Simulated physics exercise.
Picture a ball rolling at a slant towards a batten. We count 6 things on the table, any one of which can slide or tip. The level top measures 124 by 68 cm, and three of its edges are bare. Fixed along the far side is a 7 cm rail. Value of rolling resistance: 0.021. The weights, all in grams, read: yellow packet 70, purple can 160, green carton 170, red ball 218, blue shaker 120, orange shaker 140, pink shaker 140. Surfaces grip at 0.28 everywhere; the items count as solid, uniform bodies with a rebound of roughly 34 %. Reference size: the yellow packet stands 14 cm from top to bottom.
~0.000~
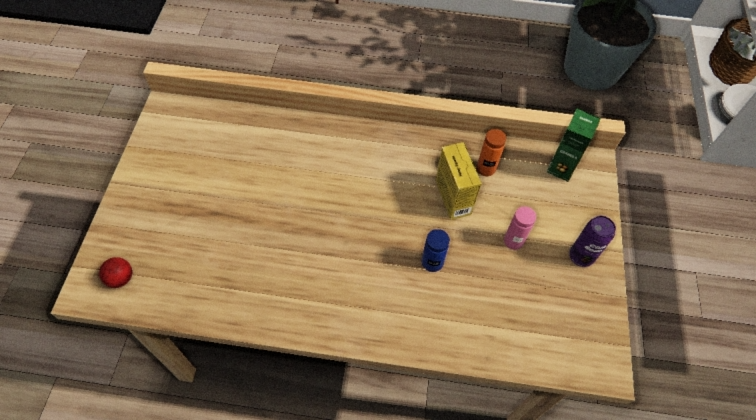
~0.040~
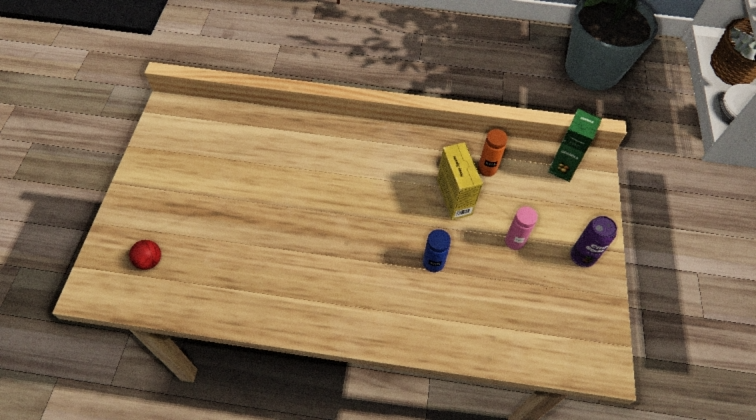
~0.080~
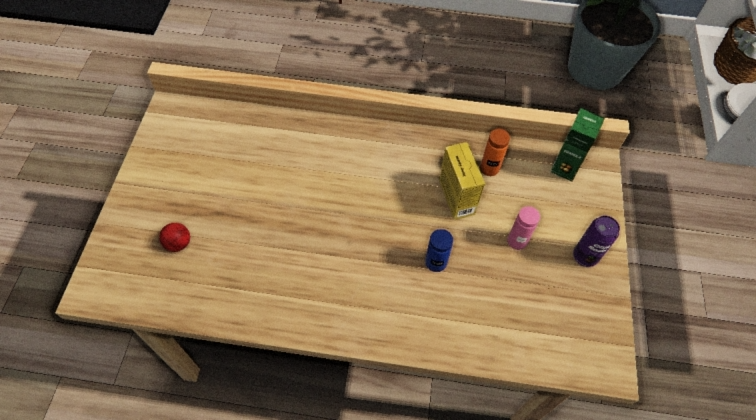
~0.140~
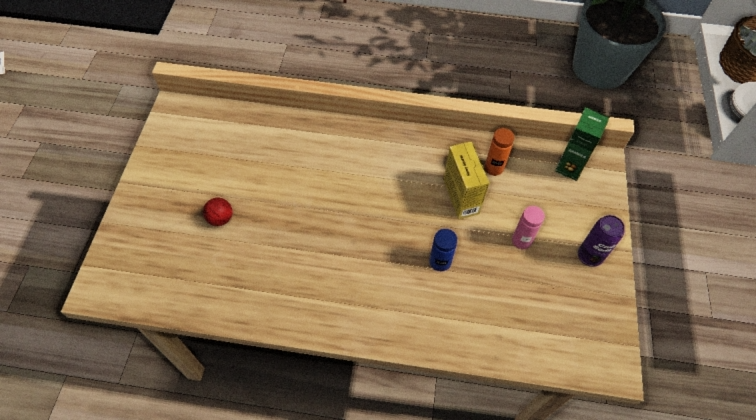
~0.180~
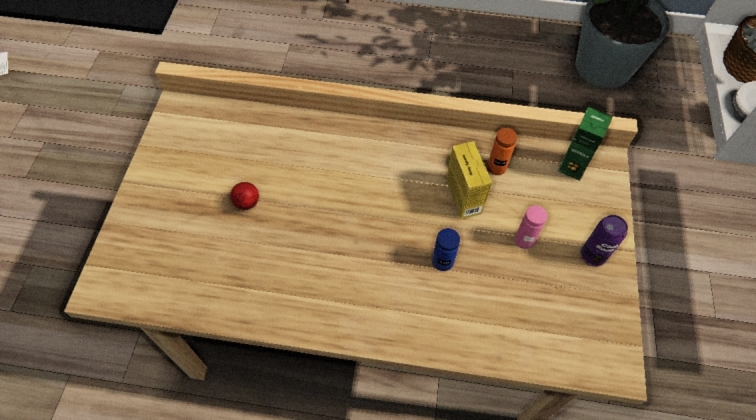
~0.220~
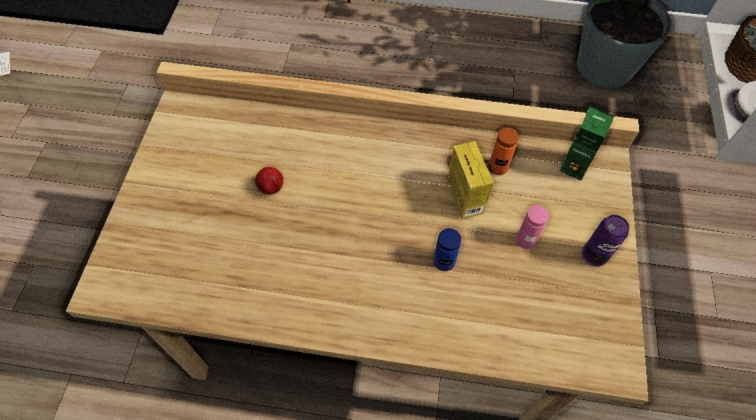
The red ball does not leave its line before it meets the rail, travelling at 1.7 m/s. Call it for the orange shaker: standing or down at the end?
Down.
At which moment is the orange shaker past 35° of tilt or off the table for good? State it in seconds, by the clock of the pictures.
Around 1.0 s on the clock.
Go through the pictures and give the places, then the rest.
The first picture shows red ball (116, 273); orange shaker (491, 153).
The second picture shows red ball (145, 255); green carton (574, 147).
The third picture shows red ball (175, 237); pink shaker (523, 229).
The fourth picture shows red ball (218, 212); purple can (600, 242).
The fifth picture shows red ball (245, 196); blue shaker (446, 250).
The sixth picture shows red ball (269, 181); orange shaker (503, 152).
After 0.82 s, red ball near (491, 164); orange shaker leaning 5° near (520, 153).
After 1.72 s, red ball near (616, 232); orange shaker on its side near (544, 164); green carton slid 2 cm.
By the end (2.6 s), tipped over on the table, orange shaker; the other 5 in place, give or take 4 cm. Seen from the same camera at the end, orange shaker near (544, 164).
